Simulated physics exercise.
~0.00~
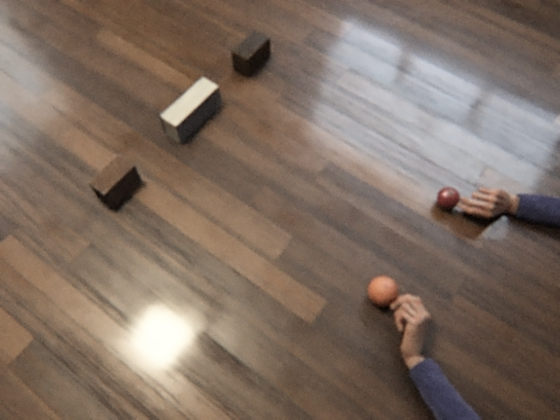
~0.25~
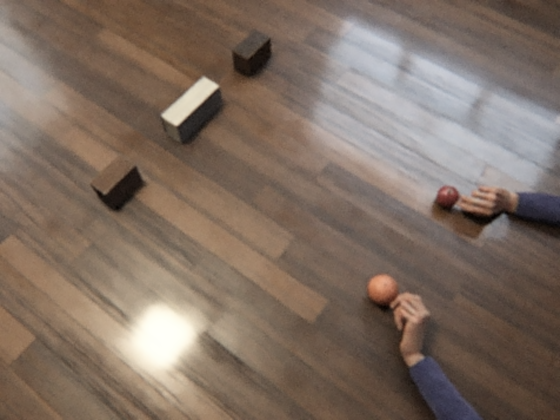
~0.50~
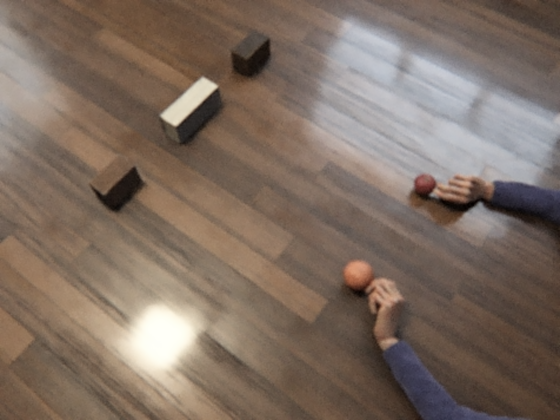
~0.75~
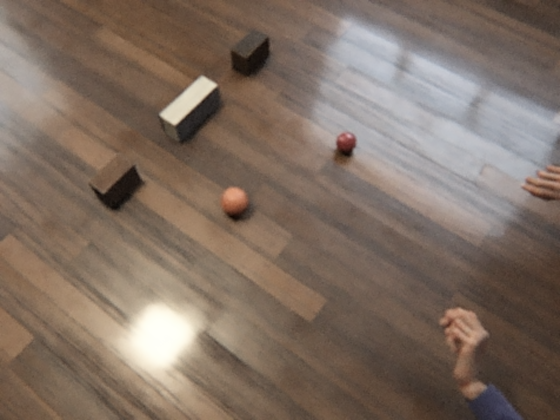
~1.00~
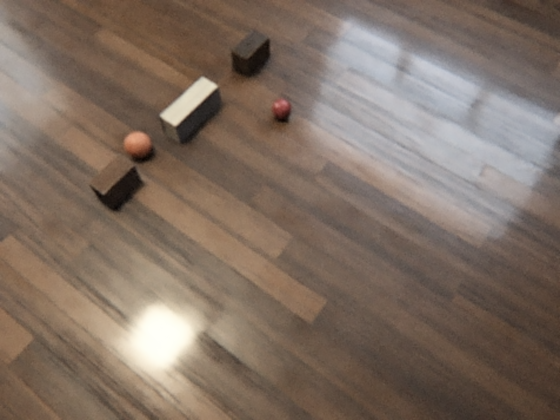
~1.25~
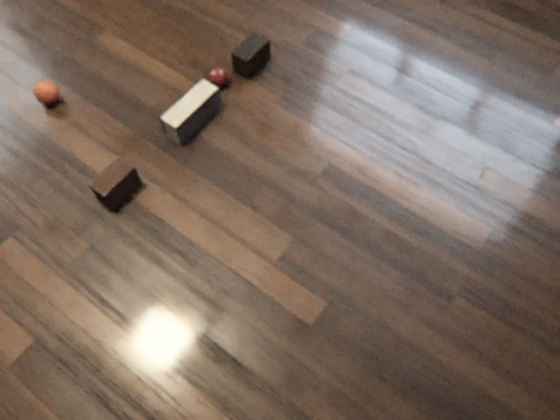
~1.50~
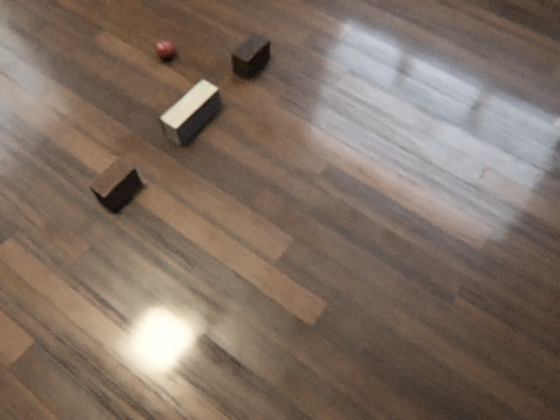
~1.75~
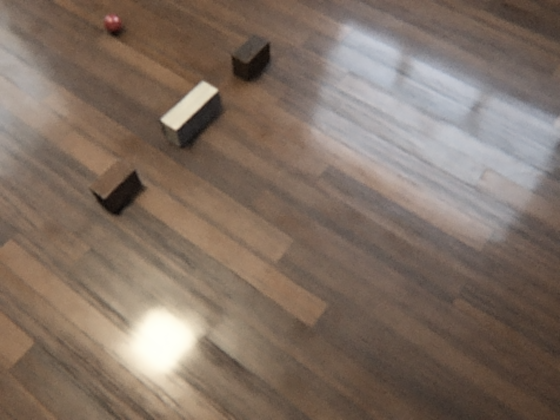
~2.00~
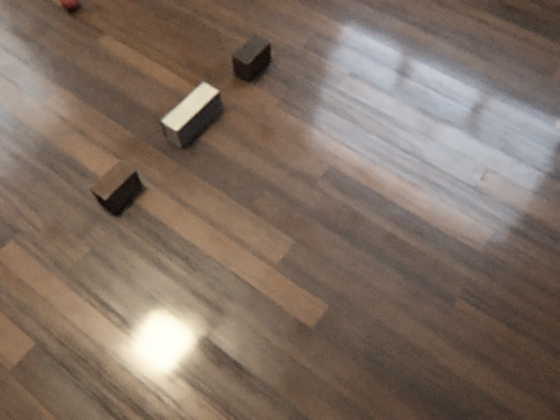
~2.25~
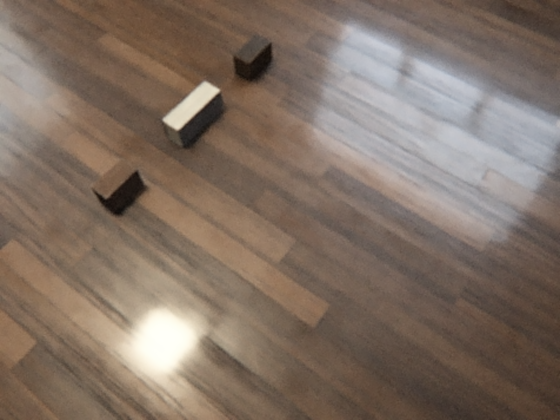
Two hands roll an orange and a red tomato through gaps between blocks and out of view.
